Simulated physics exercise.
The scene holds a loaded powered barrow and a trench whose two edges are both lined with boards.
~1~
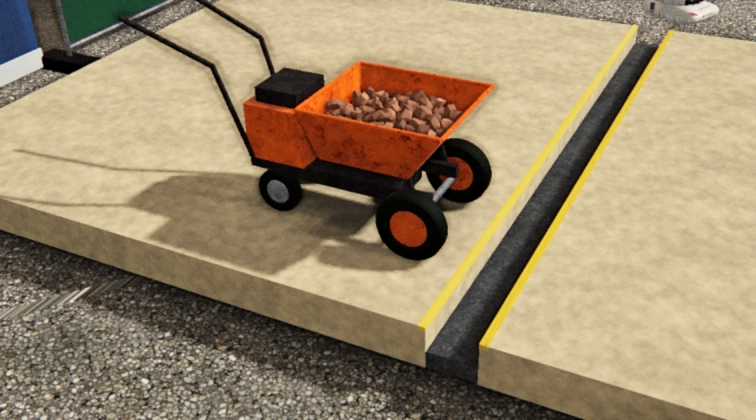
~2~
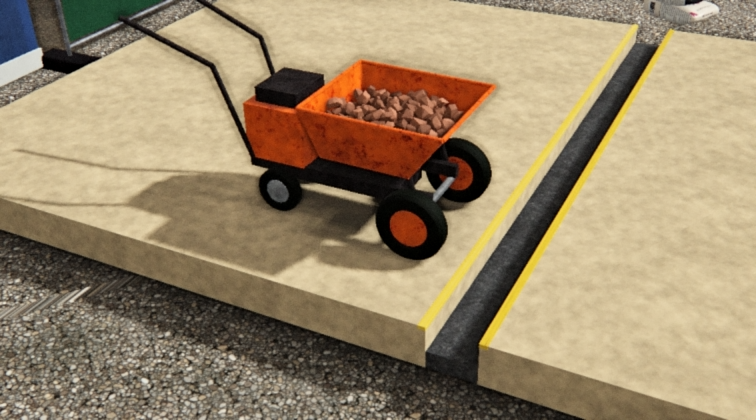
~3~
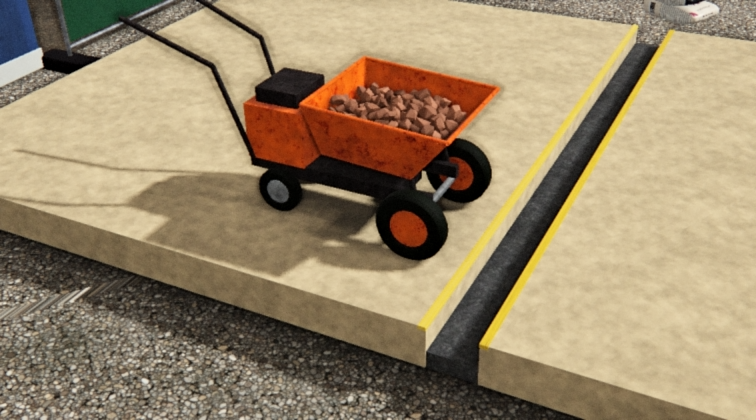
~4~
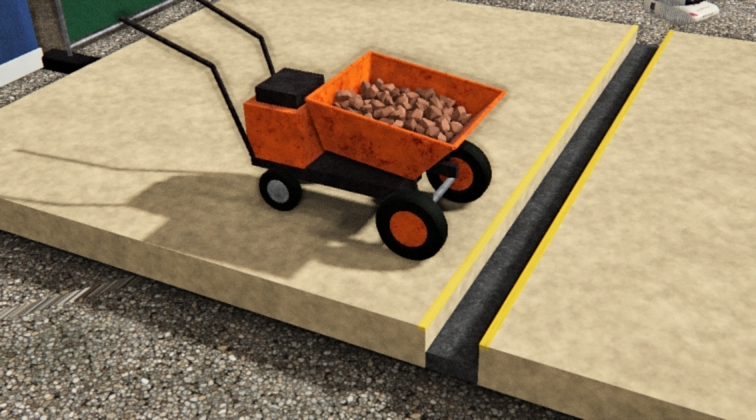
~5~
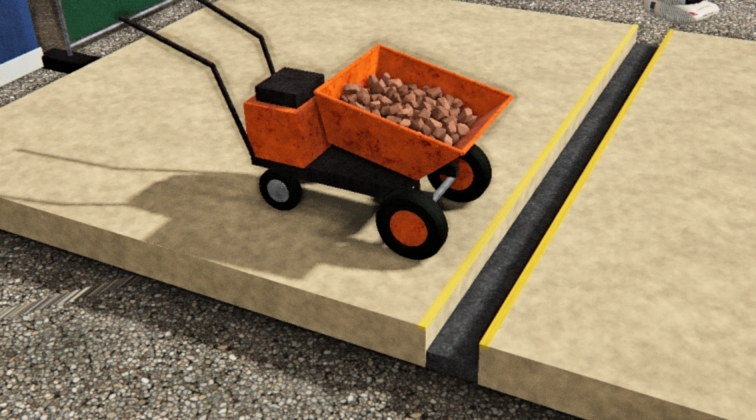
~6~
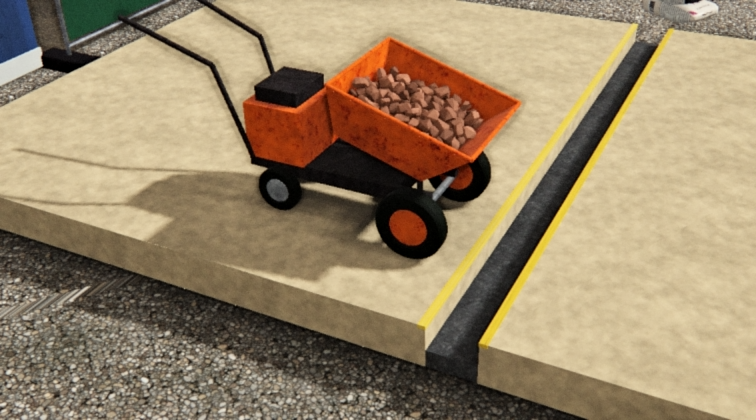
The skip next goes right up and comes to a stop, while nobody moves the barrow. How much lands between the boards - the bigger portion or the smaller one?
The smaller portion lands there.
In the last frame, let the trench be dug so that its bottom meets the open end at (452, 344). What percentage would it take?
The share would be around 0 in a hundred.
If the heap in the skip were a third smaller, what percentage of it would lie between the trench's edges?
Roughly 0 %.
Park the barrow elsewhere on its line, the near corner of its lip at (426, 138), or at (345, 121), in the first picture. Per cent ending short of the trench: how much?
In order: 0 % and 30 %.
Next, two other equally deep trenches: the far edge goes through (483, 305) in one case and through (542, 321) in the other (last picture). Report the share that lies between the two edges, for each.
Well, it'd be something like 0 per cent the first time and 70 per cent the second.
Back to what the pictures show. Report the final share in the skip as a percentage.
I'd say close to 35 percent.
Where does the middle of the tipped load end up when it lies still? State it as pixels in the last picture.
I'd mark it at roughly (575, 254).
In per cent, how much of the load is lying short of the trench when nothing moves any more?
Share: Near 0 %.
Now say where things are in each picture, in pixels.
In the first frame, lip of the skip at (441, 141), level; top of the load at (390, 118), lumps of rubble; first edge of the trench at (444, 295); far edge at (504, 312), the trench under half as wide as the skip, and about half as deep as wide.
In the second frame, lip of the skip at (443, 141), level; top of the load at (391, 117).
In the third frame, lip of the skip at (447, 144), tipped barely; top of the load at (381, 114).
In the fourth frame, lip of the skip at (454, 148), tipped a little; top of the load at (379, 108).
In the fifth frame, lip of the skip at (462, 153), tipped a little; top of the load at (386, 104).
In the sixth frame, lip of the skip at (471, 160), tipped clearly; top of the load at (381, 105); first edge of the trench at (444, 293); far edge at (503, 310).
Soon, skip tipped steeply; all in the skip.
A while on, skip tipped right over; most in the skip; about a quarter beyond it.
Towards the end, skip tipped right over; about a third in the skip; a stray few in or heaped over the trench; about two thirds beyond it.
Finally, skip tipped right over; about a third in the skip; a stray few in or heaped over the trench; about two thirds beyond it.
